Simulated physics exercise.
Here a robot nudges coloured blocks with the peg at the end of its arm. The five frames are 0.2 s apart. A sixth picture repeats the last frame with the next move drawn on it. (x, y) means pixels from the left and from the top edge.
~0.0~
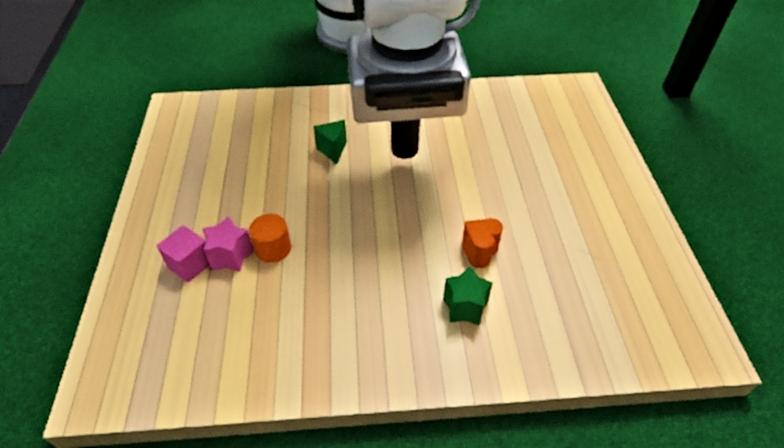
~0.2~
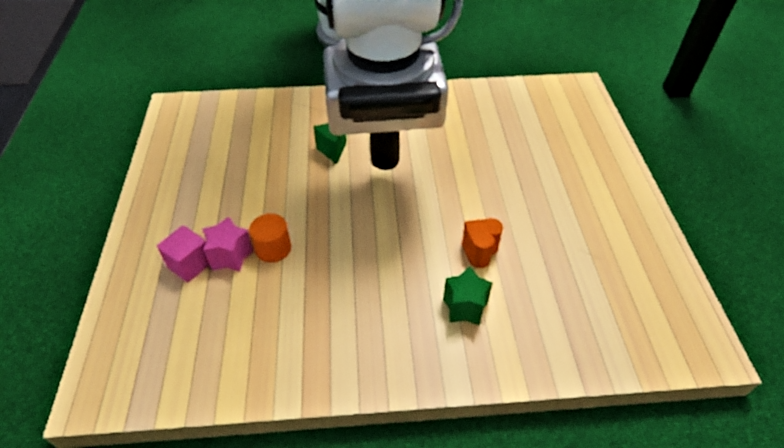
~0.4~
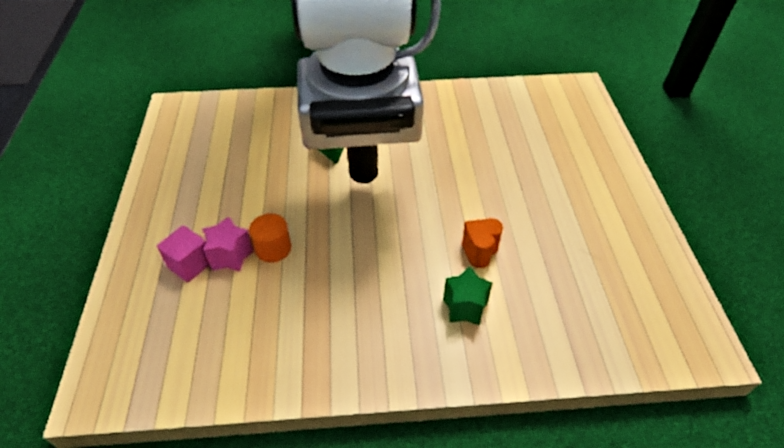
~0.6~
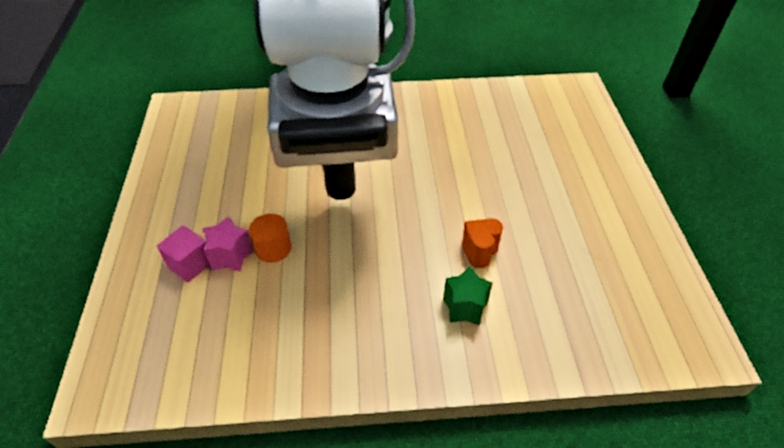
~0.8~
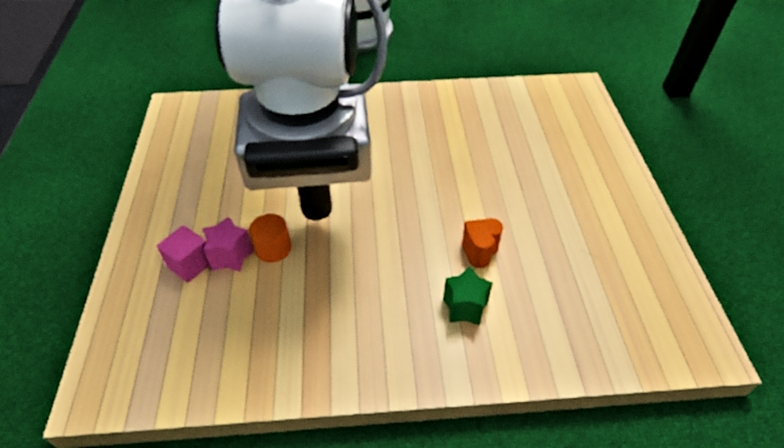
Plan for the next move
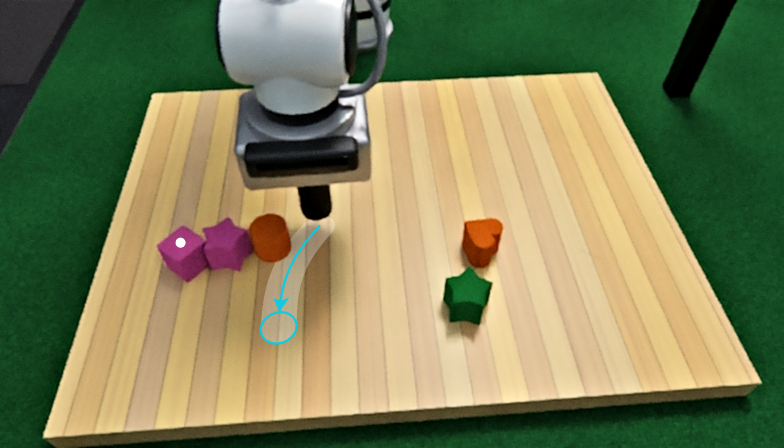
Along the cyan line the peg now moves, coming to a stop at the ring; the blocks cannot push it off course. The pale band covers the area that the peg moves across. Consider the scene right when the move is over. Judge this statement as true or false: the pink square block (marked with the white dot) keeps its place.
Answer: True.
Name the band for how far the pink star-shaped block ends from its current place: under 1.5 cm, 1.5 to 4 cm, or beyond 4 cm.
Travels under 1.5 cm.
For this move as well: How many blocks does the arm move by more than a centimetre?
The number of blocks that move over 1 cm is one.
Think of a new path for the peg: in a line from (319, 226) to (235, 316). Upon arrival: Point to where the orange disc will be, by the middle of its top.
(238, 242)
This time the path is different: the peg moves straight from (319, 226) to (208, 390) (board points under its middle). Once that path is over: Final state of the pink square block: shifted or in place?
The block in question stays where it was by the end.
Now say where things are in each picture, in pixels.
The first frame shows peg tip (405, 151); block tops, pink square block (181, 243); pink star-shaped block (223, 235); orange disc (268, 227).
The second frame shows peg (385, 162); blocks unchanged.
The third frame shows peg (364, 175); blocks unchanged.
The fourth frame shows peg (341, 191); blocks unchanged.
The fifth frame shows peg (317, 210); pink square block (181, 243); pink star-shaped block (223, 235); orange disc (268, 227).
Path on the board, from (319, 226) via (297, 254) and (283, 289), ending at (279, 328); the dot is on the pink square block.
The first path, step by step. One third of the way, peg (294, 240); pink star-shaped block (218, 234), turned 15° anticlockwise; orange disc (257, 232).
Two thirds of the way, peg (279, 274); pink star-shaped block (218, 234), turned 15° anticlockwise; orange disc (254, 235).
At the end, peg (274, 314); pink square block in place; pink star-shaped block (218, 234), turned 15° anticlockwise; orange disc (254, 235).
